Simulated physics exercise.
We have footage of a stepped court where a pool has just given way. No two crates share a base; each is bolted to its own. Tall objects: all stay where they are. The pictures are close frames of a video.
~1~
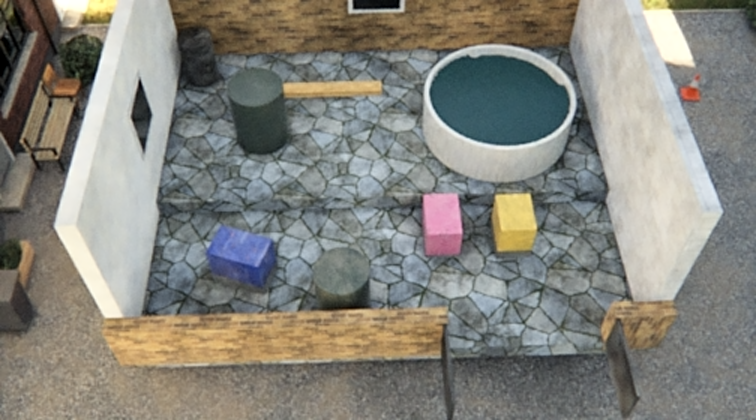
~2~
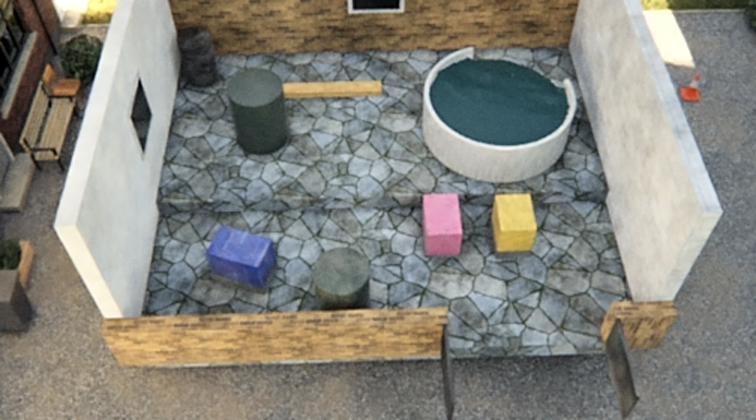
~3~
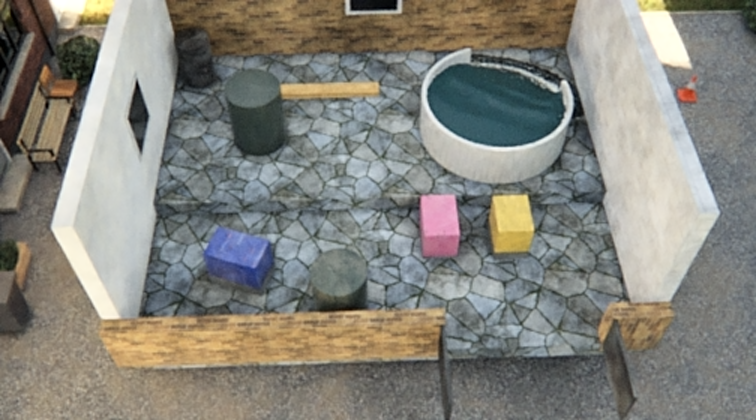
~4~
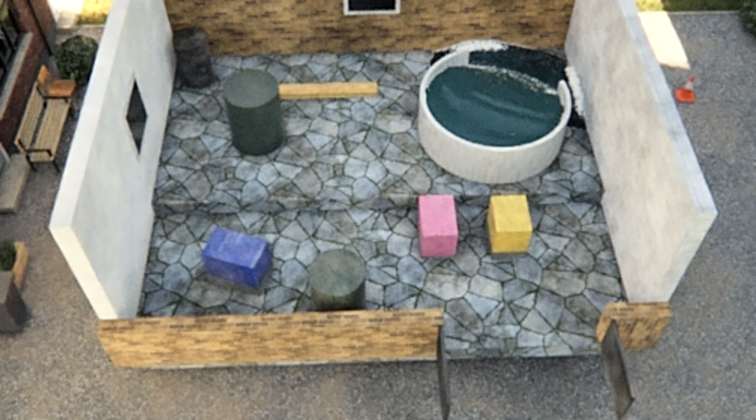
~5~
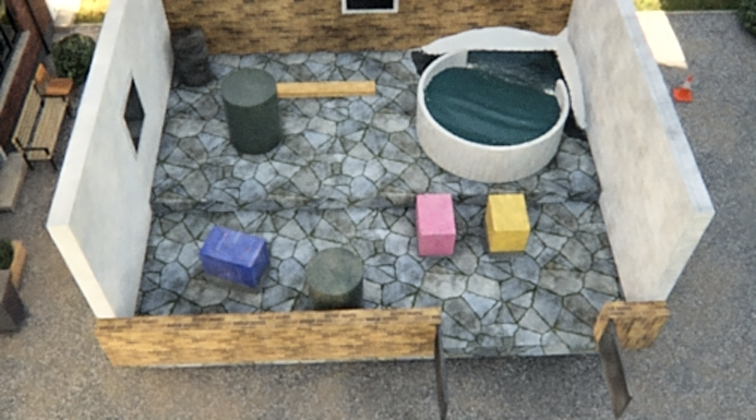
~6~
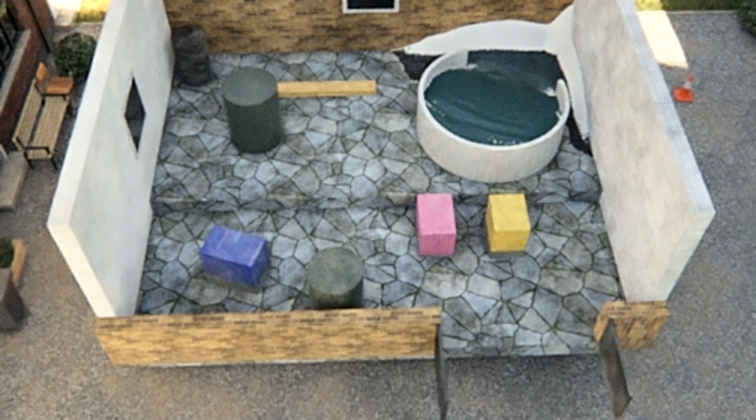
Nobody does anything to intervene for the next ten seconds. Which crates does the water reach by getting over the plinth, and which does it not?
Result: The yellow crate will come out dry. The blue crate will come out dry. The pink crate will come out wet.
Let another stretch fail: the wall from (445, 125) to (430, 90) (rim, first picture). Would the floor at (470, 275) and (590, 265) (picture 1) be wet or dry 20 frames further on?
Waterless, waterless.
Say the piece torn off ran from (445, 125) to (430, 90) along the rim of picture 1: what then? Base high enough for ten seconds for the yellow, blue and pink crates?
Going through them, the yellow crate is never reached, the blue crate gets reached and the pink crate gets reached.
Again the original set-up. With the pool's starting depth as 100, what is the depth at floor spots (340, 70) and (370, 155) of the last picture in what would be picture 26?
Around 8 % at the first and 2 % at the second.
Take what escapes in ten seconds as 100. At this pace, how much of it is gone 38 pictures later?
Roughly 55 %.
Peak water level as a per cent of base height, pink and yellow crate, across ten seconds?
I'd say 180 per cent for the first one and 50 per cent for the second.
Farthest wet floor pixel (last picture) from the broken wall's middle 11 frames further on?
About at (244, 59).
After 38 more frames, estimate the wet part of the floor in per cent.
75 %.
A moment on, water covers 15 % of the floor; the yellow crate not reached, the blue crate not reached, the pink crate not reached.
Next, water covers 25 % of the floor; the yellow crate not reached, the blue crate not reached, the pink crate not reached.
Then, water covers 50 % of the floor; the yellow crate water round its plinth, the blue crate not reached, the pink crate not reached.
Later, water covers 75 % of the floor; the yellow crate water round its plinth, the blue crate water round its plinth, the pink crate water round its plinth.
In the end, water covers 95 % of the floor; the yellow crate stayed above the water, the blue crate stayed above the water, the pink crate was topped.
